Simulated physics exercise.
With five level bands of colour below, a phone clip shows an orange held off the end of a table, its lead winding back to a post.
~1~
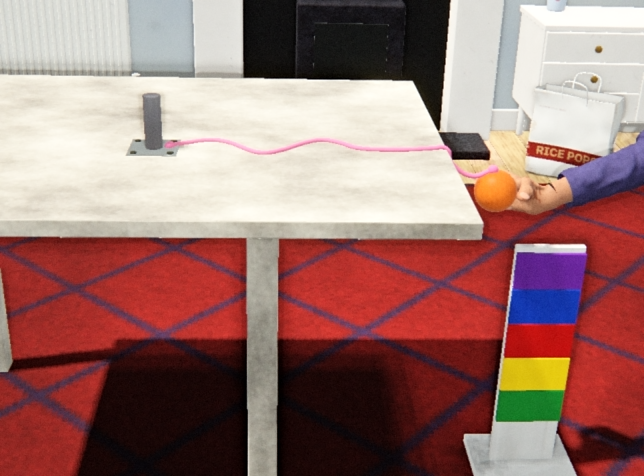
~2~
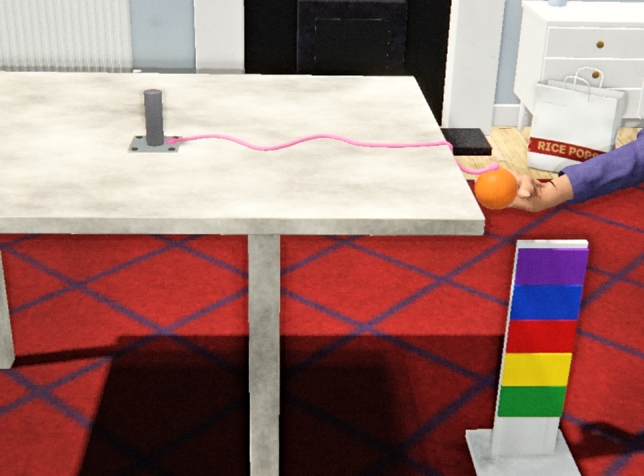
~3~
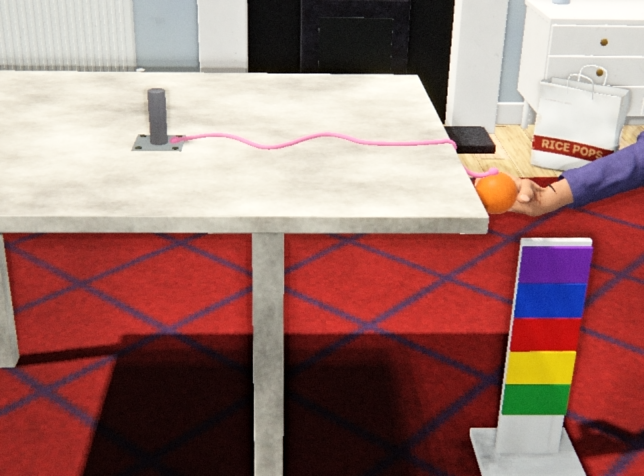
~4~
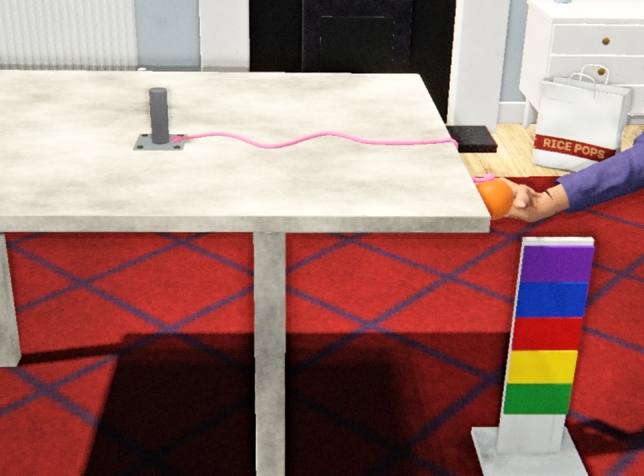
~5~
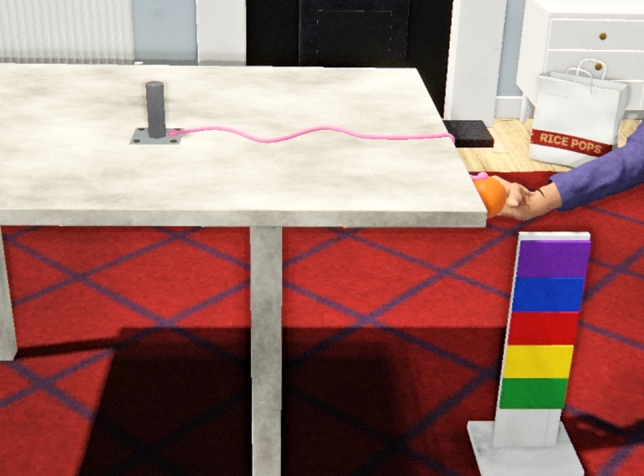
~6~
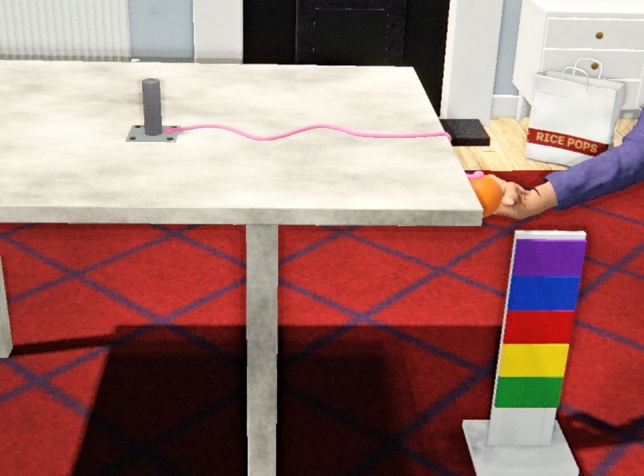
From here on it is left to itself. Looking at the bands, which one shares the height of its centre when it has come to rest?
The purple one shares that height.
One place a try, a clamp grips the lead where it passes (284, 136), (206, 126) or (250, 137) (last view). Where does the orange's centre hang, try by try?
Estimated spots in sequence: (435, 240), (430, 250), (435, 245).
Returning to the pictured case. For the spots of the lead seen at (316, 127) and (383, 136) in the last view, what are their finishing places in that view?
About (350, 134), and the other about (424, 134).
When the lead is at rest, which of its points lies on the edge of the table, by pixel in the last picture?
About (410, 136).
Early on, orange near (464, 251); level with purple.
Midway, orange near (425, 259); level with purple.
Near the end, orange near (420, 258); level with purple.
Finally, orange near (429, 259); level with purple. At purple.
